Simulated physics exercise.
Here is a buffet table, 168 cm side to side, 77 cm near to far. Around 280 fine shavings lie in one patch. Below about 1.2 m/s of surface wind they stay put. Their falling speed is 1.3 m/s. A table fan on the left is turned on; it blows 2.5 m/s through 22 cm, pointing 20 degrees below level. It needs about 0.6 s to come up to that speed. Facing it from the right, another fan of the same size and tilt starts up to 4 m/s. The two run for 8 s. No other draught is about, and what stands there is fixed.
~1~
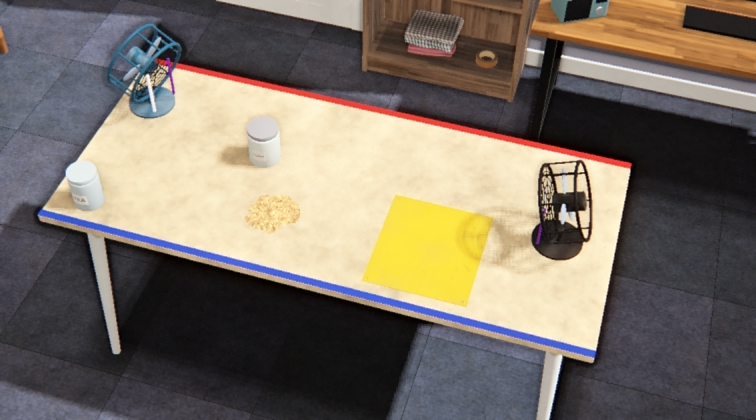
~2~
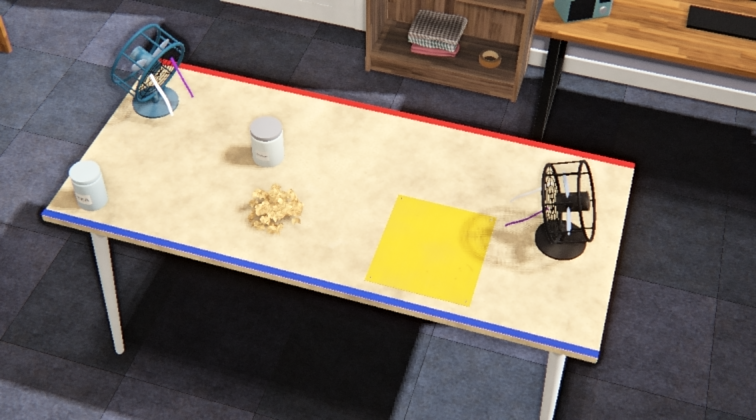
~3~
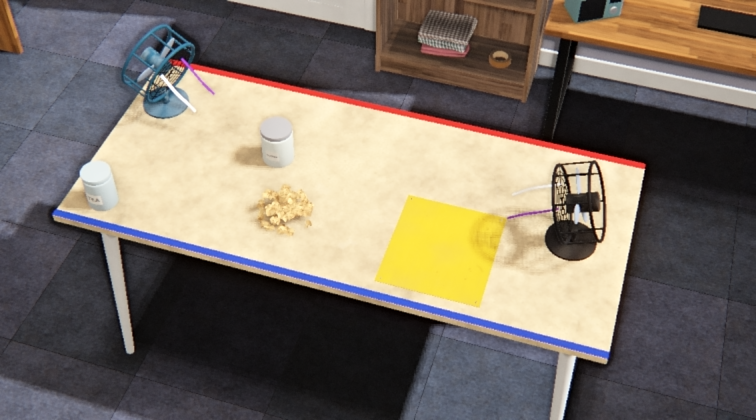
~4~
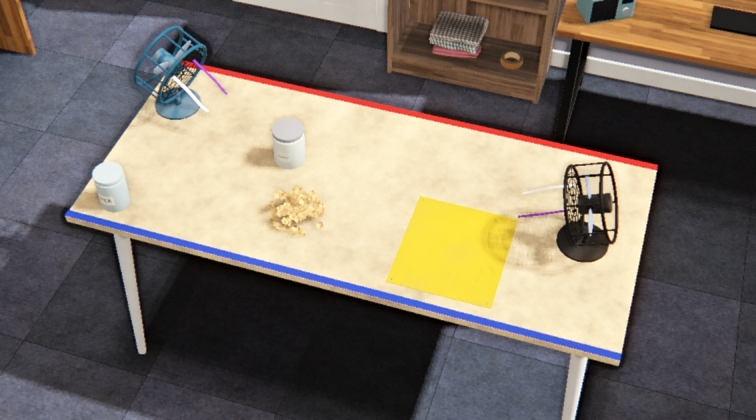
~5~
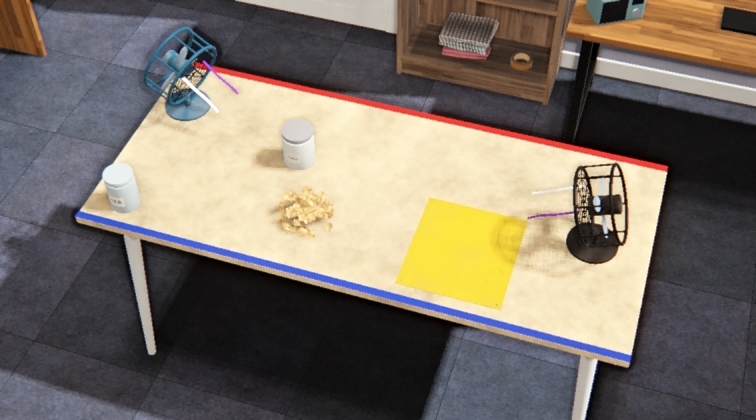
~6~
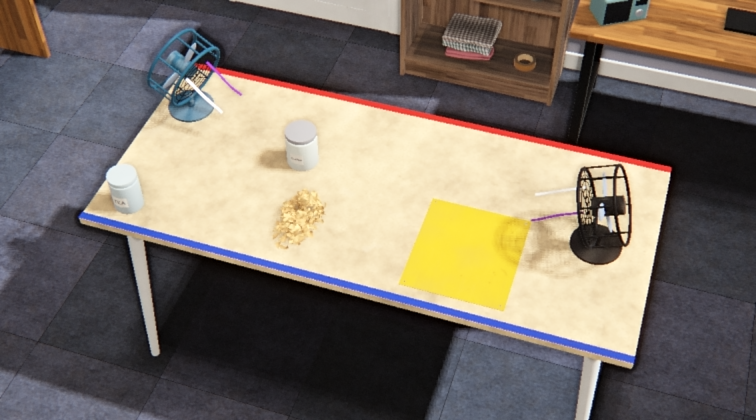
The footage shows two table fans facing each other across a table with two jars and a yellow sheet, their streamers lifting as a patch of fine shavings stirs, loosens into a ragged clump and shifts slightly while the view drifts.
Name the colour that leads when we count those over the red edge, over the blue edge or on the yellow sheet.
The biggest group is at the blue one.
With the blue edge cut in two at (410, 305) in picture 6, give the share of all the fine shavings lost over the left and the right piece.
About 100 % left and 0 % right.
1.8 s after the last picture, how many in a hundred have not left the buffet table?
About 0 %.
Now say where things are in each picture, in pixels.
In the first frame, the middle of the fine shavings is near (272, 215), none has stirred yet, the mouth of the table fan is at (144, 64) and that of the second one at (566, 202).
In the second frame, the middle of the fine shavings is near (274, 209), none has stirred yet, the red edge is centred on (383, 108), the yellow sheet is centred on (432, 248) and the blue edge is centred on (304, 283).
In the third frame, the middle of the fine shavings is near (284, 209), about 5 % have left their places, the top of a jar is at (276, 128) and the top of a jar is at (95, 171).
In the fourth frame, the middle of the fine shavings is near (296, 210) and about 5 % have left their places.
In the fifth frame, the middle of the fine shavings is near (305, 211) and about 5 % have left their places.
In the sixth frame, the middle of the fine shavings is near (300, 217), the farthest in sight from the table fan is at (298, 243) and about 65 % have left their places.
Then, 0.8 s after the last picture, 0 % are over the red edge, 0 % on the yellow sheet and 100 % over the blue edge; 99 % are gone or lie where they will stay.
Then, 1.8 s after the last picture, 0 % are over the red edge, 0 % on the yellow sheet and 100 % over the blue edge; 100 % are gone or lie where they will stay.
Then, 3.6 s after the last picture, 0 % are over the red edge, 0 % on the yellow sheet and 100 % over the blue edge; 100 % are gone or lie where they will stay.
Then, 7.2 s after the last picture, at the end, 0 % are over the red edge, 0 % on the yellow sheet and 100 % over the blue edge.
